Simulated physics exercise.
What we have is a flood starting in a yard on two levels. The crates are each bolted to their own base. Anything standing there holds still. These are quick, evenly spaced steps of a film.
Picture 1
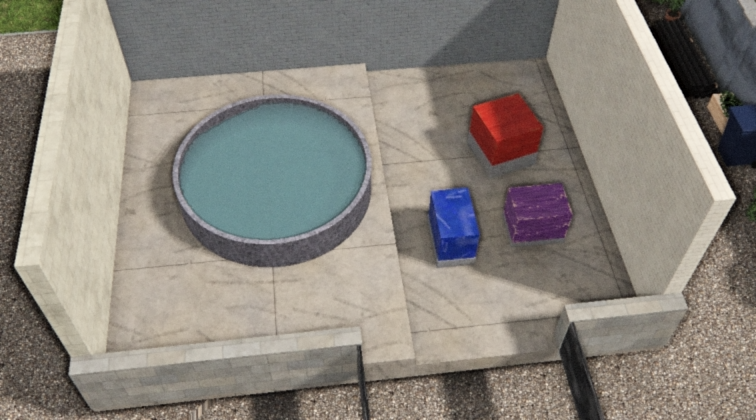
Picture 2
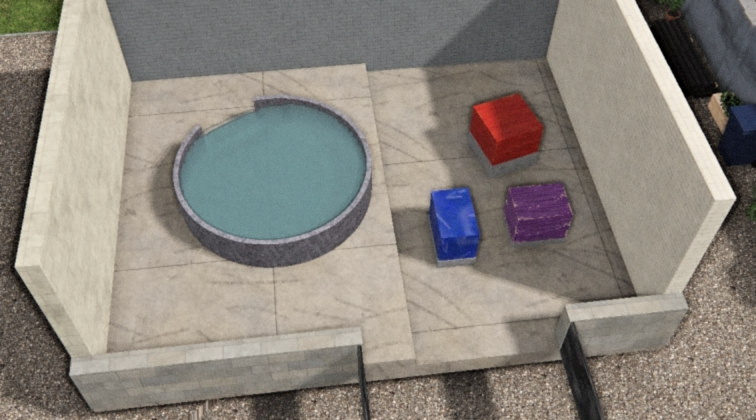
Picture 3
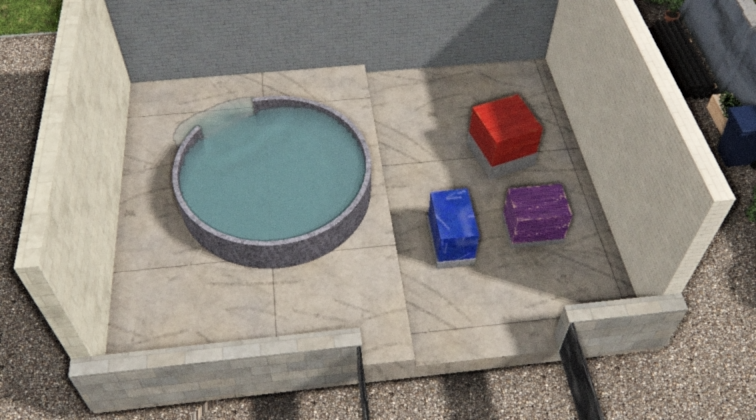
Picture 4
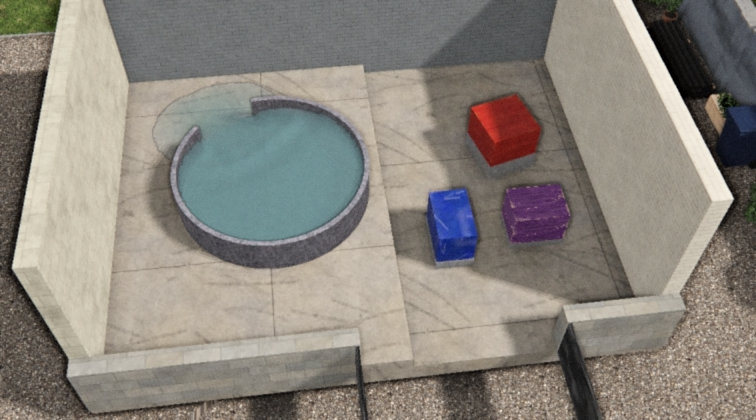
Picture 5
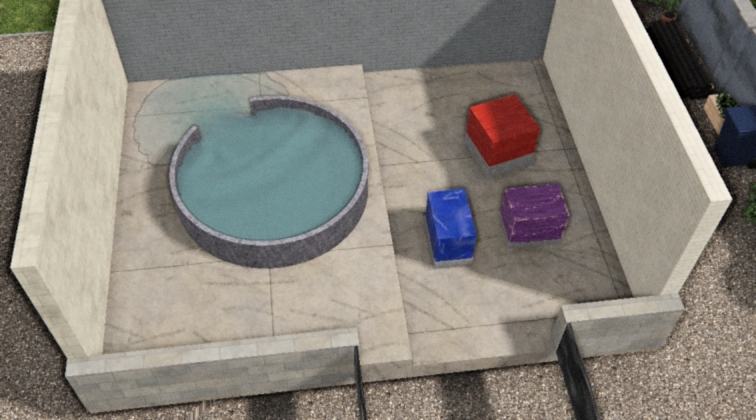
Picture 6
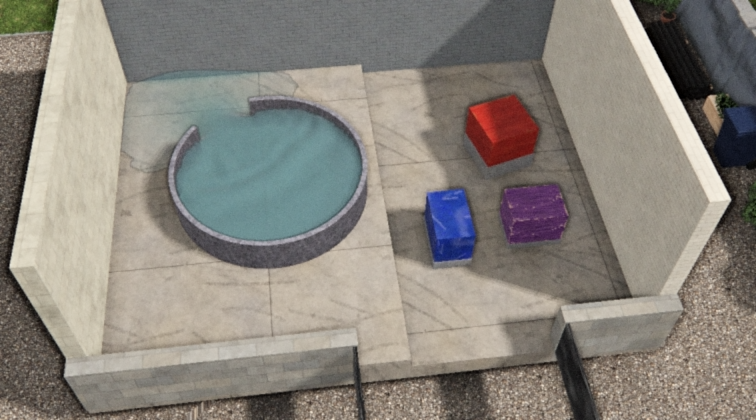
Water pouring through a gap in the far side of a round stone tank and spreading across a walled yard's paving.
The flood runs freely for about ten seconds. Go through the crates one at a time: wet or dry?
Crate by crate: Red crate dry, purple crate dry, blue crate dry.
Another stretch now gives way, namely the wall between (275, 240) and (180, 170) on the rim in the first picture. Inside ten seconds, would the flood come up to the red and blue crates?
The red one is not reached; the blue one is reached.
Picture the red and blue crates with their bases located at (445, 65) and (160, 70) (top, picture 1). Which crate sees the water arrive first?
First comes the one in blue.
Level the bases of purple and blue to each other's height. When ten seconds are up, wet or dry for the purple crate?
The purple crate is not reached.
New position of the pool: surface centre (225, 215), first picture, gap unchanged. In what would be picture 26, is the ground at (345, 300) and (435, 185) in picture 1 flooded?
Untouched, then untouched.
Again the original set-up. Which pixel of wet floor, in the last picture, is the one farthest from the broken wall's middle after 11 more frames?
I'd say at around (375, 78).
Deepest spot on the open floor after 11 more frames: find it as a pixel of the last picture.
It should be close to (149, 88).
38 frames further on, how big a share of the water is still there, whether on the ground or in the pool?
About 100 per cent.
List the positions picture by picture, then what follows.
In the first frame, still water in the round tank at (273, 167).
In the second frame, the front is at a hidden place, out from the gap on the round tank's far side.
In the third frame, the front is at a hidden place, out from the gap on the round tank's far side.
In the fourth frame, the front is at (242, 86), out from the gap on the round tank's far side.
In the fifth frame, water pours out on the round tank's far side and has run to (165, 86).
In the sixth frame, water pours out on the round tank's far side and has run to (139, 83).
A moment on, water covers 10 % of the floor; the red crate not reached, the purple crate not reached, the blue crate not reached.
Next, water covers 20 % of the floor; the red crate not reached, the purple crate not reached, the blue crate not reached.
Then, water covers 45 % of the floor; the red crate not reached, the purple crate not reached, the blue crate not reached.
Later, water covers 75 % of the floor; the red crate water round its plinth, the purple crate water round its plinth, the blue crate water round its plinth.
In the end, water covers 100 % of the floor; the red crate stayed above the water, the purple crate stayed above the water, the blue crate stayed above the water.
